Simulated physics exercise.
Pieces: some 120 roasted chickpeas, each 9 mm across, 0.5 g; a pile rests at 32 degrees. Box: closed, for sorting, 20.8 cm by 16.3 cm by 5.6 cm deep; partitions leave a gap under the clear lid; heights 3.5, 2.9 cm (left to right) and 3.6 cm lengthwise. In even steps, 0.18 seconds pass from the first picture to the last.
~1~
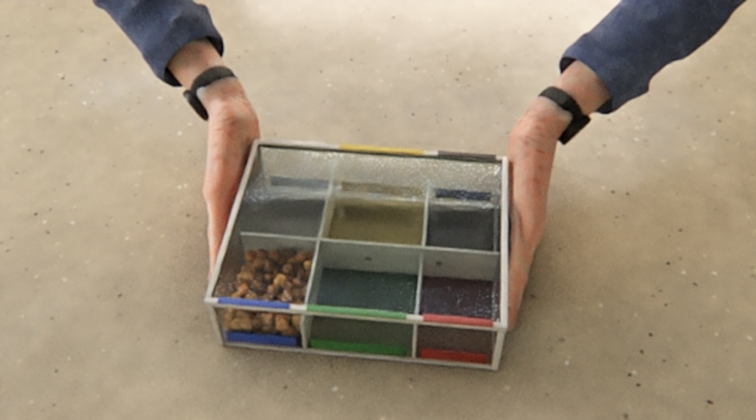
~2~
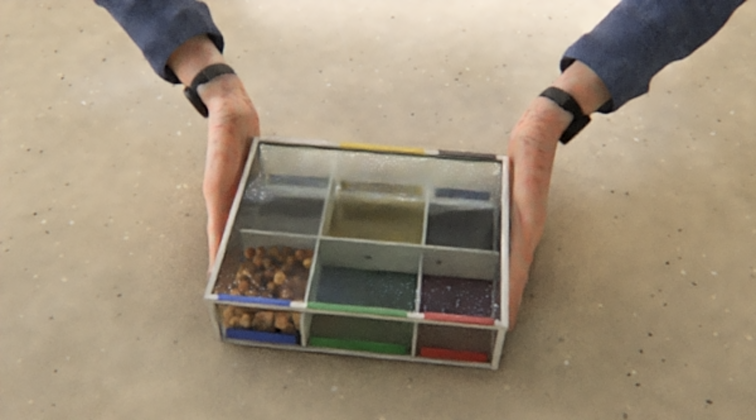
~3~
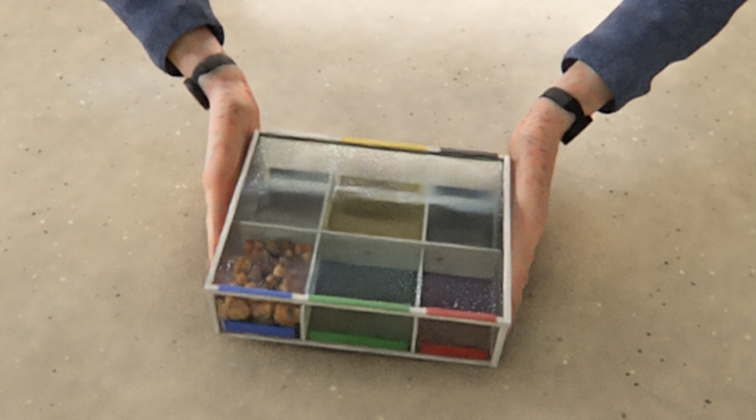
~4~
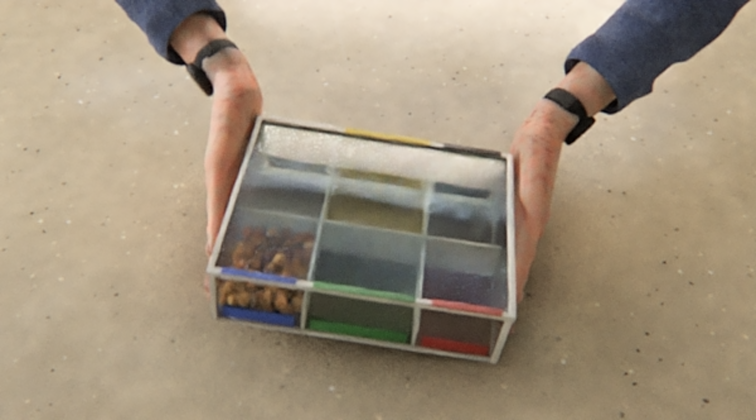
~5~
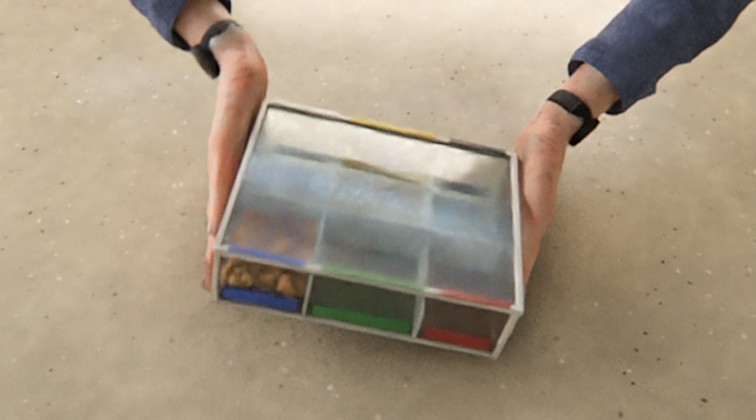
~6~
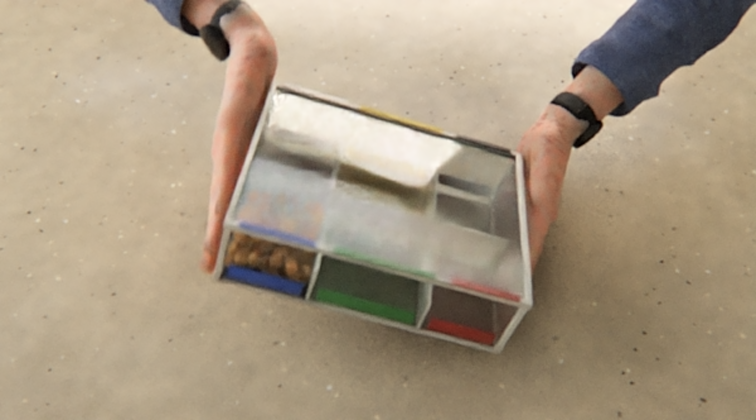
On a speckled beige surface, two hands gradually tilting a clear-lidded, six-compartment box, brown pieces staying in the blue-marked front-left section.
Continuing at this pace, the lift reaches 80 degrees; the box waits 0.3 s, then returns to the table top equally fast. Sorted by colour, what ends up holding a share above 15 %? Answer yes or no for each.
Red compartment: No, blue compartment: Yes, green compartment: No, yellow compartment: No, white compartment: No, black compartment: Yes.
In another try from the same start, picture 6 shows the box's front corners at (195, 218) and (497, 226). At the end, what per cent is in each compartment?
Each compartment ends with, in per cent, red 0, blue 60, green 0, yellow 0, white 40 and black 0.
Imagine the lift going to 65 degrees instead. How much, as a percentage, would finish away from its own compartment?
20 percent.
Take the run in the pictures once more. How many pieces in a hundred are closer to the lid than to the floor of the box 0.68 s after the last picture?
Estimate: Near 40 per cent.
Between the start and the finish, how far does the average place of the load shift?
About 8.5 cm.
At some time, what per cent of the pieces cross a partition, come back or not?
45 per cent, give or take.
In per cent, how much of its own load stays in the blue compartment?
Around 60 percent stays put.
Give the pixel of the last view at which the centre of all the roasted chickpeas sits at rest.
Roughly (307, 272).
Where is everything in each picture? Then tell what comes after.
The first picture shows box tilt 0 degrees, front corners at (211, 300) and (501, 324); blue 100 %.
The second picture shows box tilt 1 degrees, front corners at (211, 296) and (502, 323).
The third picture shows box tilt 3 degrees, front corners at (211, 287) and (504, 320), lowest corner right back.
The fourth picture shows box tilt 7 degrees, front corners at (214, 270) and (509, 315), lowest corner right back.
The fifth picture shows box tilt 12 degrees, front corners at (220, 247) and (517, 308), lowest corner right back.
The sixth picture shows box tilt 17 degrees, front corners at (231, 223) and (525, 302), lowest corner right back; blue 100 %.
Then, 0.68 s after the last picture, tilt 80 degrees; red 5 %, blue 60 %, green 15 %, yellow 10 %, black 10 %.
Then, 1.14 s after the last picture, tilt 44 degrees; red 5 %, blue 55 %, green 5 %, black 35 %.
Then, 1.66 s after the last picture, tilt 0 degrees; red 5 %, blue 55 %, green 5 %, black 35 %.
In the end, red 5 %, blue 55 %, green 5 %, yellow 0 %, white 0 %, black 35 %.
